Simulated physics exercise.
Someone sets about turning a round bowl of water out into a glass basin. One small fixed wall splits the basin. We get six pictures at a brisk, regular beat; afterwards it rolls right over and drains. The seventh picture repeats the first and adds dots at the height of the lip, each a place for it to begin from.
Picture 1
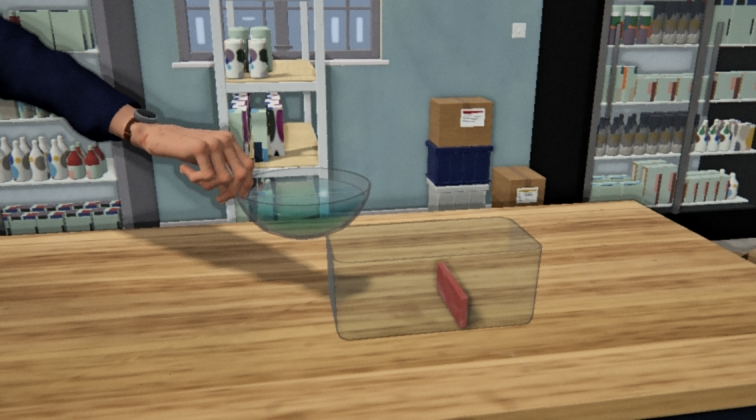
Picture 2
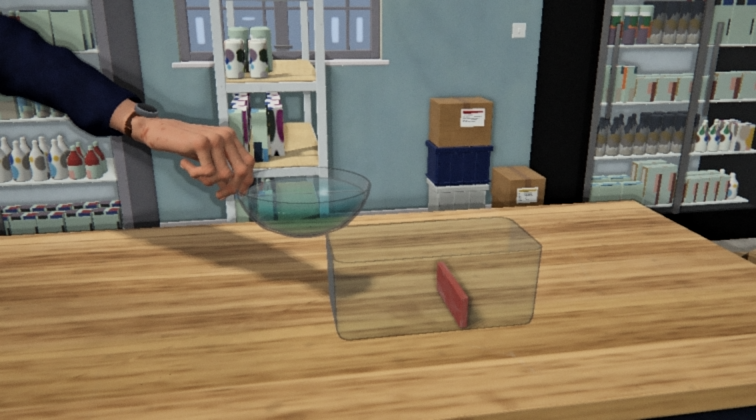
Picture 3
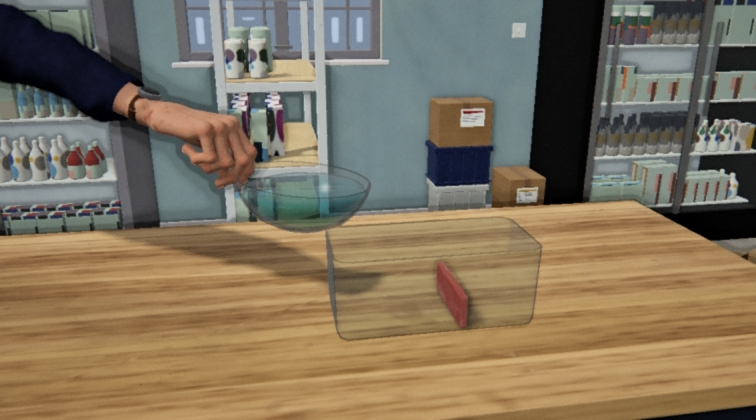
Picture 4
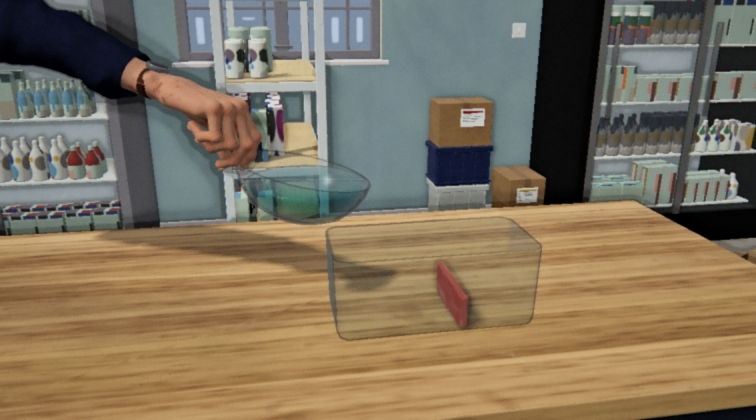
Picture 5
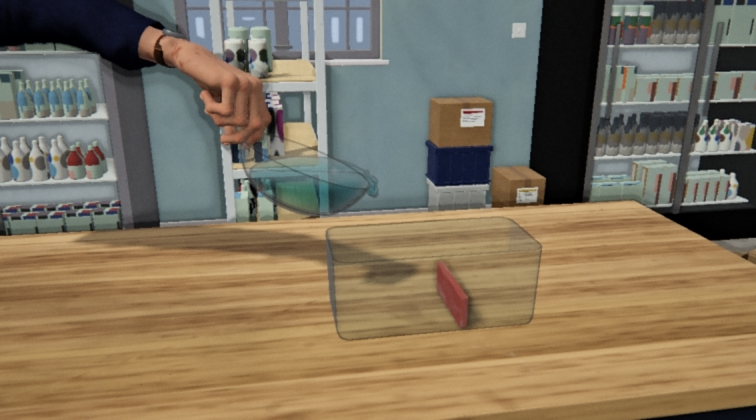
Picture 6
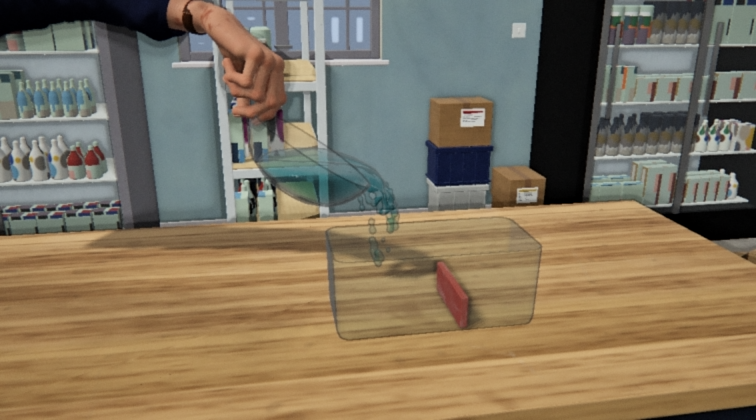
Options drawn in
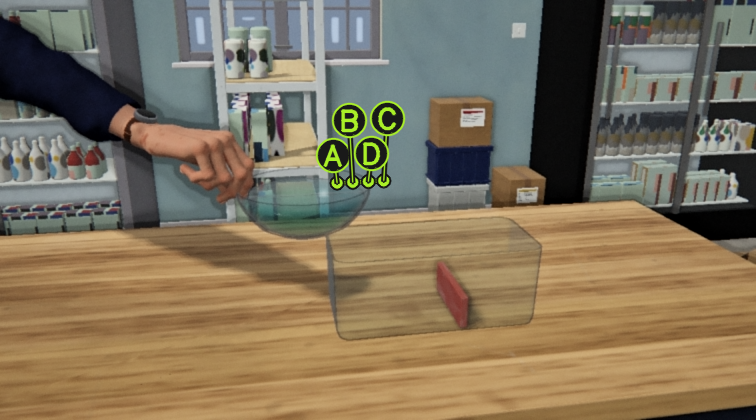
In a shop-like room with stocked shelves, a window and stacked boxes against a blue wall, a fixed view looks slightly down on a wooden counter. A hand in a dark sleeve holds a clear round bowl of blue-green water at the left of a transparent basin containing an upright red slab. The hand rises, tilting the bowl rightward until water runs over its lip into the basin.
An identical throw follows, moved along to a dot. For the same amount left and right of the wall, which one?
C works best here.
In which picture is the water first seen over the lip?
In picture 5.
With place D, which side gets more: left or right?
More ends on the left.
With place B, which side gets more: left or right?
More ends on the left.
On the marked copy, A at (337, 183); B at (352, 182); C at (383, 180); D at (368, 181).
For place A, about 90 % ends left of the wall and 8 % right of it.
For place B, about 92 % ends left of the wall and 6 % right of it.
For place C, about 48 % ends left of the wall and 51 % right of it.
For place D, about 84 % ends left of the wall and 14 % right of it.
